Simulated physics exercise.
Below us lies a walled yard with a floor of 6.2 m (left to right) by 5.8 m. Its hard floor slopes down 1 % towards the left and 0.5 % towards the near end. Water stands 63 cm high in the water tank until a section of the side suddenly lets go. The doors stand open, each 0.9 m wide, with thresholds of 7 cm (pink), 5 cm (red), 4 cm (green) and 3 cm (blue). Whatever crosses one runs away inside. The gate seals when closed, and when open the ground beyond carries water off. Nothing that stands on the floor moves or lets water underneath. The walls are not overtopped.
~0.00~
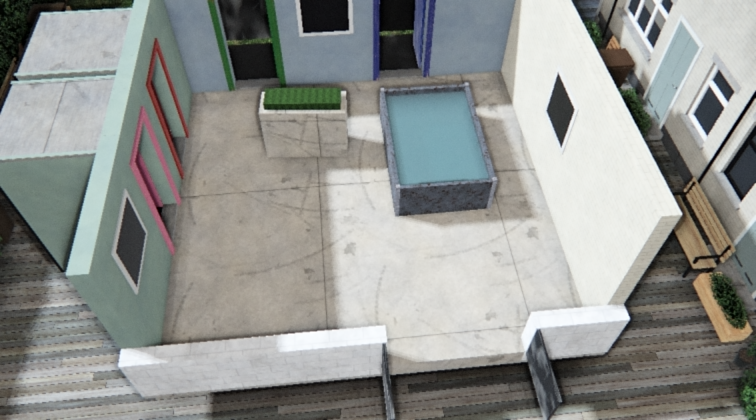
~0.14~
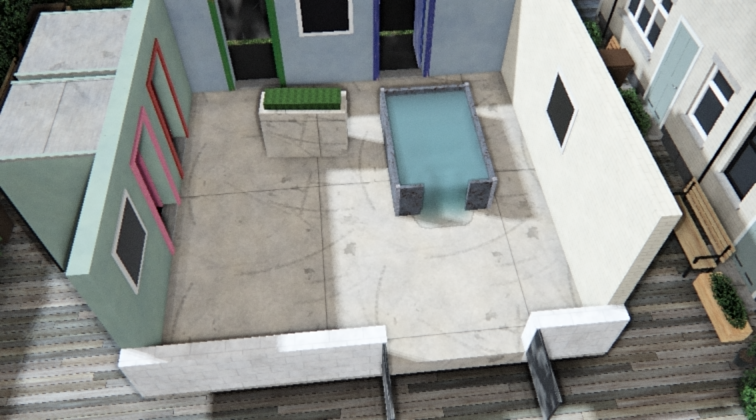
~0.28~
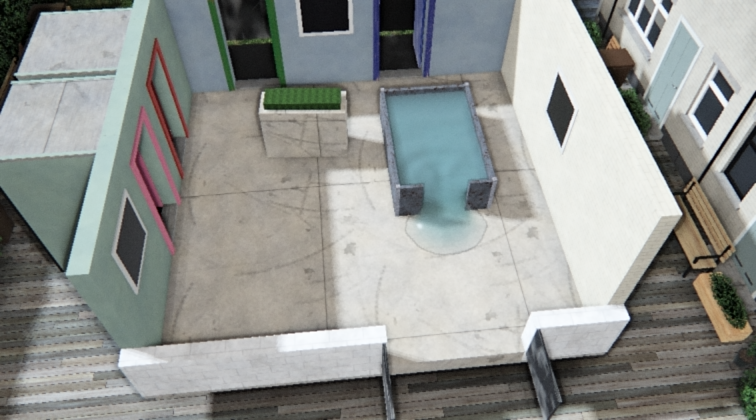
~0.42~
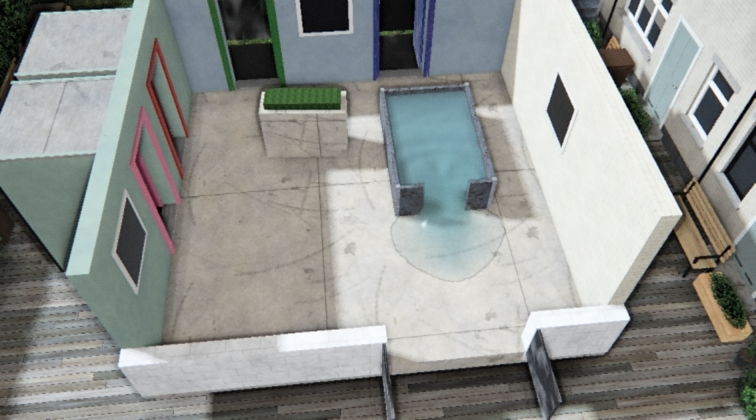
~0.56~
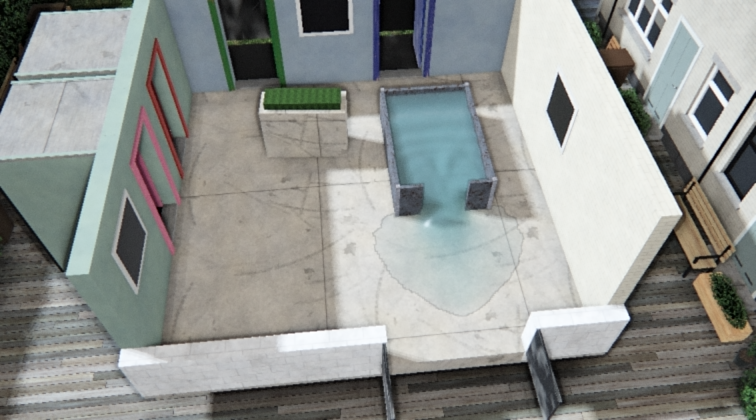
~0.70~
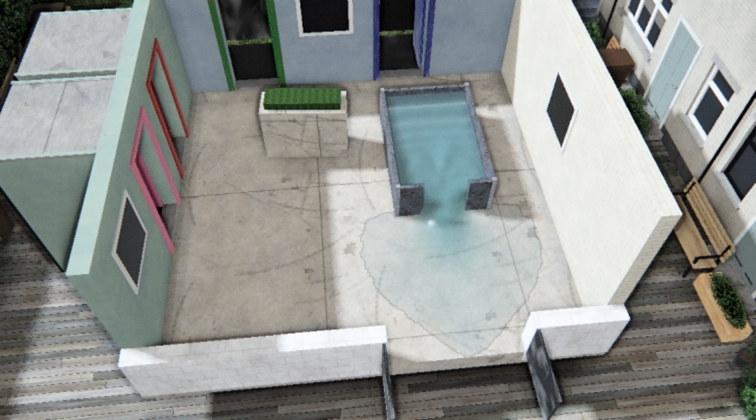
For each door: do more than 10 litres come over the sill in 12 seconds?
The water let in: At the pink door it keeps below the limit; at the red door it does not reach the limit; at the green door it does not reach the limit; at the blue door it stays under the limit.
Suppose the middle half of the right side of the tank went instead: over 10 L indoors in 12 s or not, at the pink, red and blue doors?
Then: Pink under, red over, blue over.
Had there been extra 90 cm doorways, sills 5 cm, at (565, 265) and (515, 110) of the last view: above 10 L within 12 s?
In turn: Over, below.
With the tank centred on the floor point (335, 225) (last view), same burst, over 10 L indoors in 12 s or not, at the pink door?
Against that limit: Pink not over.
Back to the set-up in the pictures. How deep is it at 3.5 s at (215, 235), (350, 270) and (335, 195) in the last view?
About 0, 1 and 0 cm.
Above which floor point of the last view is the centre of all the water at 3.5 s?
Near (427, 212).
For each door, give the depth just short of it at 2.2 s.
In cm: Pink 0, red 0, green 0, blue 0.
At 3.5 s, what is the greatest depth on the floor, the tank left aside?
Up to some 18 cm.
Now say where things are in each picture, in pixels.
Still water, 63 cm deep, in the water tank at (435, 136), in the first picture.
Water pours out at (443, 202) and has run 0.5 m, to (469, 217); typically 6 cm deep outside, 63 cm at the water tank's back, in the second picture.
The front is at (436, 250), 0.8 m from the gap at (443, 203); 0.7 m2 of floor is under water; 63 cm left at the back of the water tank, in the third picture.
Water pours out at (443, 203) and has run 1.3 m, to (461, 277); typically 6 cm deep outside, 63 cm at the water tank's back, in the fourth picture.
Water pours out at (443, 202) and has run 1.9 m, to (471, 307); typically 5 cm deep outside, 62 cm at the water tank's back, in the fifth picture.
The front is at a hidden place, 2.5 m from the gap at (443, 202); 4.4 m2 of floor is under water; 56 cm left at the back of the water tank, in the sixth picture.
After 1.4 s water covers 25 % of the floor and is deepest (30 cm) near (449, 221); pink door not reached, red door not reached, green door not reached, blue door not reached.
After 2.2 s water covers 25 % of the floor and is deepest (26 cm) near (535, 334); pink door not reached, red door not reached, green door not reached, blue door not reached.
After 3.5 s water covers 35 % of the floor and is deepest (18 cm) near (449, 221); pink door not reached, red door not reached, green door not reached, blue door not reached.
After 7.0 s water covers 55 % of the floor and is deepest (10 cm) near (535, 334); pink door 3 cm at the sill, 0 L in, red door 2 cm at the sill, 0 L in, green door not reached, blue door not reached.
After 12.0 s water covers 80 % of the floor and is deepest (6 cm) near (159, 371); pink door 3 cm at the sill, 0 L in, red door 3 cm at the sill, 0 L in, green door 2 cm at the sill, 0 L in, blue door 2 cm at the sill, 0 L in.
